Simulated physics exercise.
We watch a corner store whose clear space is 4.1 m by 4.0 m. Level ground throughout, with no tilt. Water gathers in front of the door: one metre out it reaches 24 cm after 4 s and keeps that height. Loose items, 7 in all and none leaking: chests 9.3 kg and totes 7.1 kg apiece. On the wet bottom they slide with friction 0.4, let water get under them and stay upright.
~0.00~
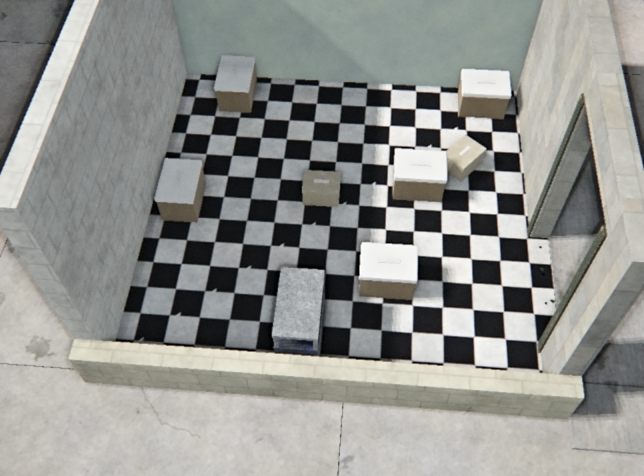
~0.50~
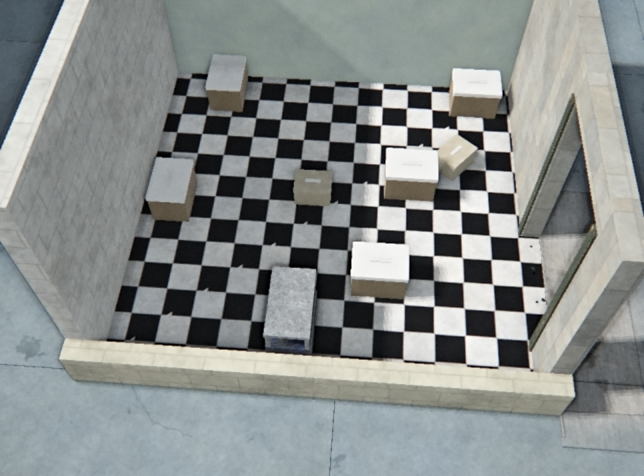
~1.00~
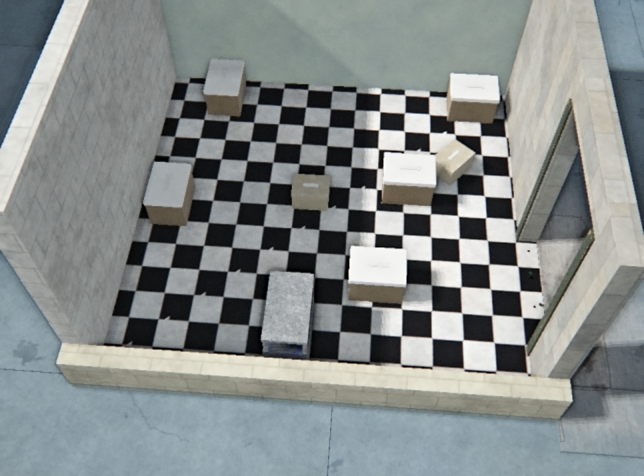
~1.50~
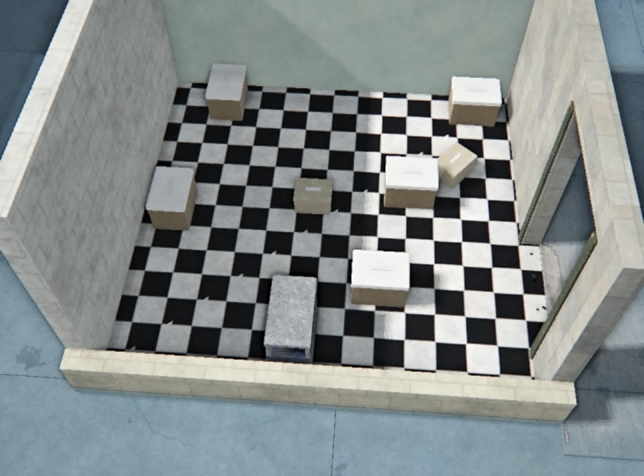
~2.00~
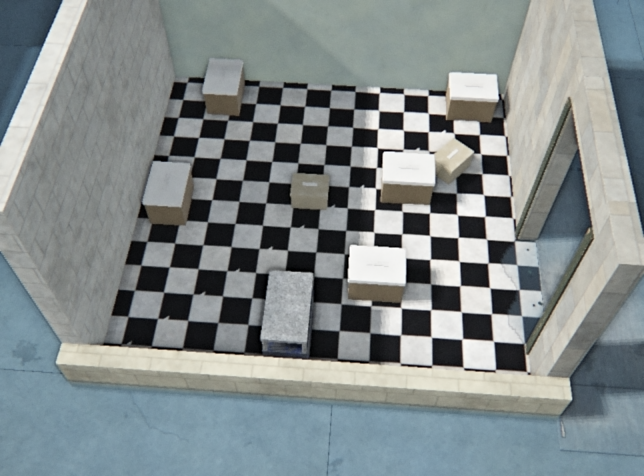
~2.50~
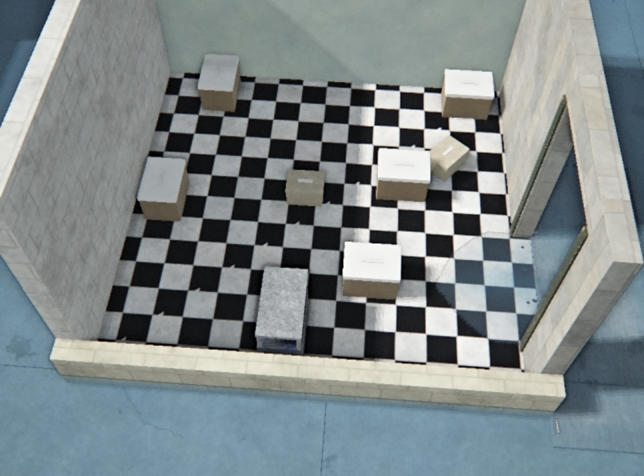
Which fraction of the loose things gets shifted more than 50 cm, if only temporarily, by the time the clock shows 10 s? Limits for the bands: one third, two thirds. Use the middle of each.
The number moved that far will range a third to two thirds.
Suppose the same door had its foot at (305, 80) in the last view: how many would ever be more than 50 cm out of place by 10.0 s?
That would give 4.
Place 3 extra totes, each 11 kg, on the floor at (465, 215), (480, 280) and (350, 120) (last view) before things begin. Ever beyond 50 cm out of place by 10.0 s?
So, in the order asked, it's not far enough, too far and not far enough.
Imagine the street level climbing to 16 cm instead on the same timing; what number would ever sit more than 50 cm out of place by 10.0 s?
That would give 2.
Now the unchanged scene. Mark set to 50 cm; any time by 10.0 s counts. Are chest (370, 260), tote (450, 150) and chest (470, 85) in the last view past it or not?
One by one: Above; below; below.
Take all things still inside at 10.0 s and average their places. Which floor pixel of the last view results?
It works out to somewhere near (314, 157) on the floor.
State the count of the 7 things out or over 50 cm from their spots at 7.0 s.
The answer is 3.
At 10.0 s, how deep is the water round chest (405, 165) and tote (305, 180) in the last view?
Roughly 5 and 16 cm.
After 3.5 s 0 of 7 are over 50 cm from their spots; 0 afloat.
After 4.5 s 1 of 7 are over 50 cm from their spots; 0 afloat.
After 7.0 s 3 of 7 are over 50 cm from their spots; 3 afloat.
After 10.0 s 3 of 7 are over 50 cm from their spots, and 3 have been at some point; 6 afloat.
